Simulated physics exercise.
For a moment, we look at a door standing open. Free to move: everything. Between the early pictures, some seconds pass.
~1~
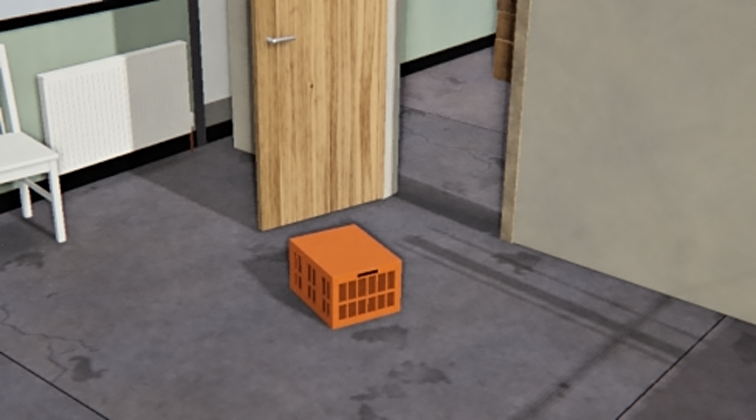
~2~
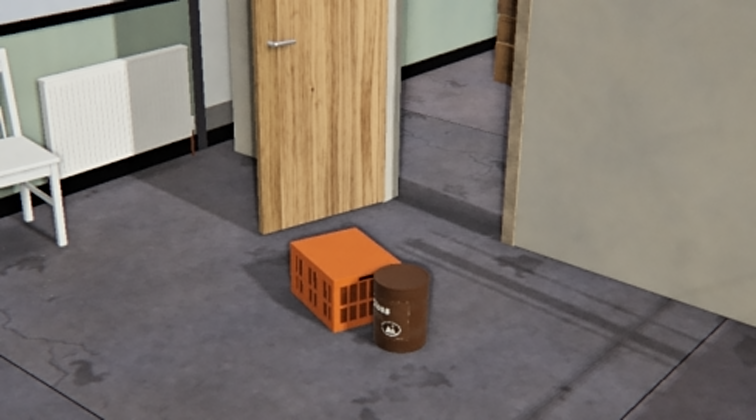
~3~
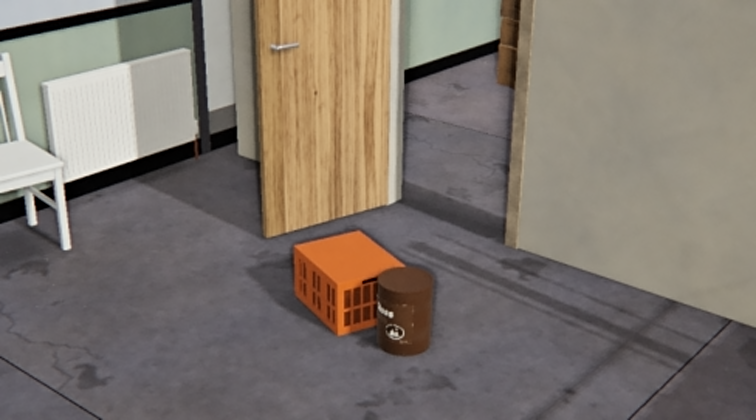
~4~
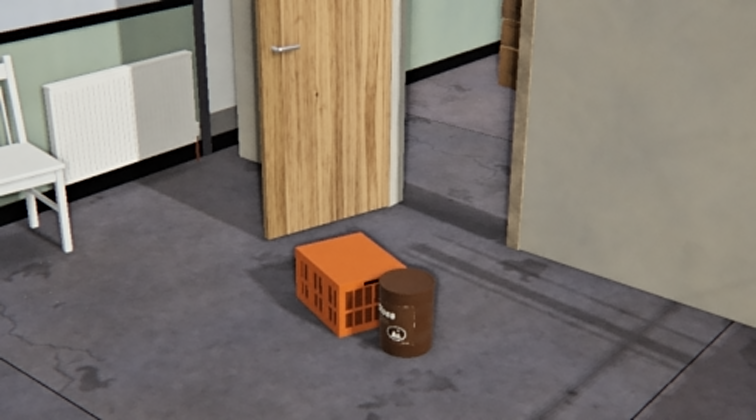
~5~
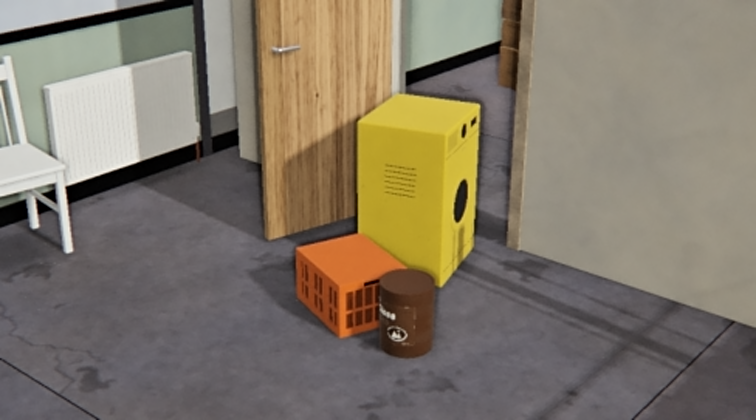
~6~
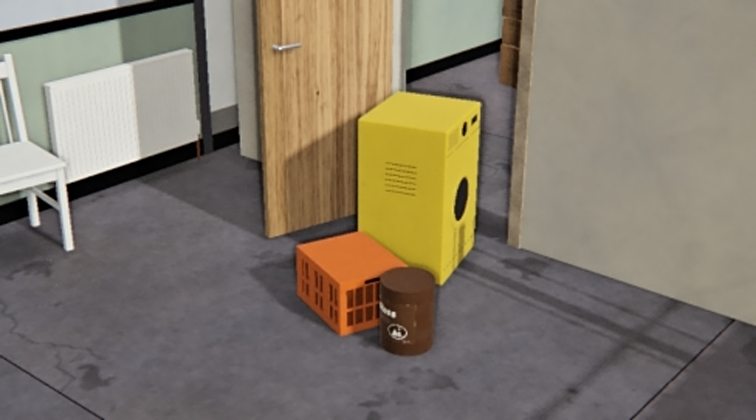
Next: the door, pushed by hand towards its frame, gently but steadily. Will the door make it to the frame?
The door never meets its frame.
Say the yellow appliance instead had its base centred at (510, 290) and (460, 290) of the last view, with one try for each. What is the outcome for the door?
1: Swings home; 2: Stays ajar.
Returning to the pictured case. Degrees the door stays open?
Close to 60 degrees, I'd say.
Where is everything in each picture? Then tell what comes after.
Door wide open and still; orange crate (344, 275), in the first frame.
Door wide open and still; orange crate (345, 278); brown pail (401, 308), in the second frame.
Door wide open and still; orange crate (349, 281); brown pail (405, 311), in the third frame.
Door wide open and still; orange crate (351, 283); brown pail (406, 313), in the fourth frame.
Door wide open and still; orange crate (351, 283); brown pail (407, 313), in the fifth frame.
Door wide open and still; yellow appliance (419, 186); orange crate (351, 281), in the sixth frame.
Then, 0.50 s after the last picture, door 96° open.
Then, 0.80 s after the last picture, door 84° open.
Then, 1.00 s after the last picture, door 74° open.
Then, 1.20 s after the last picture, door 64° open.
At rest, door 62° open; all 3 in place. Seen from the same camera at the end, yellow appliance near (420, 186).
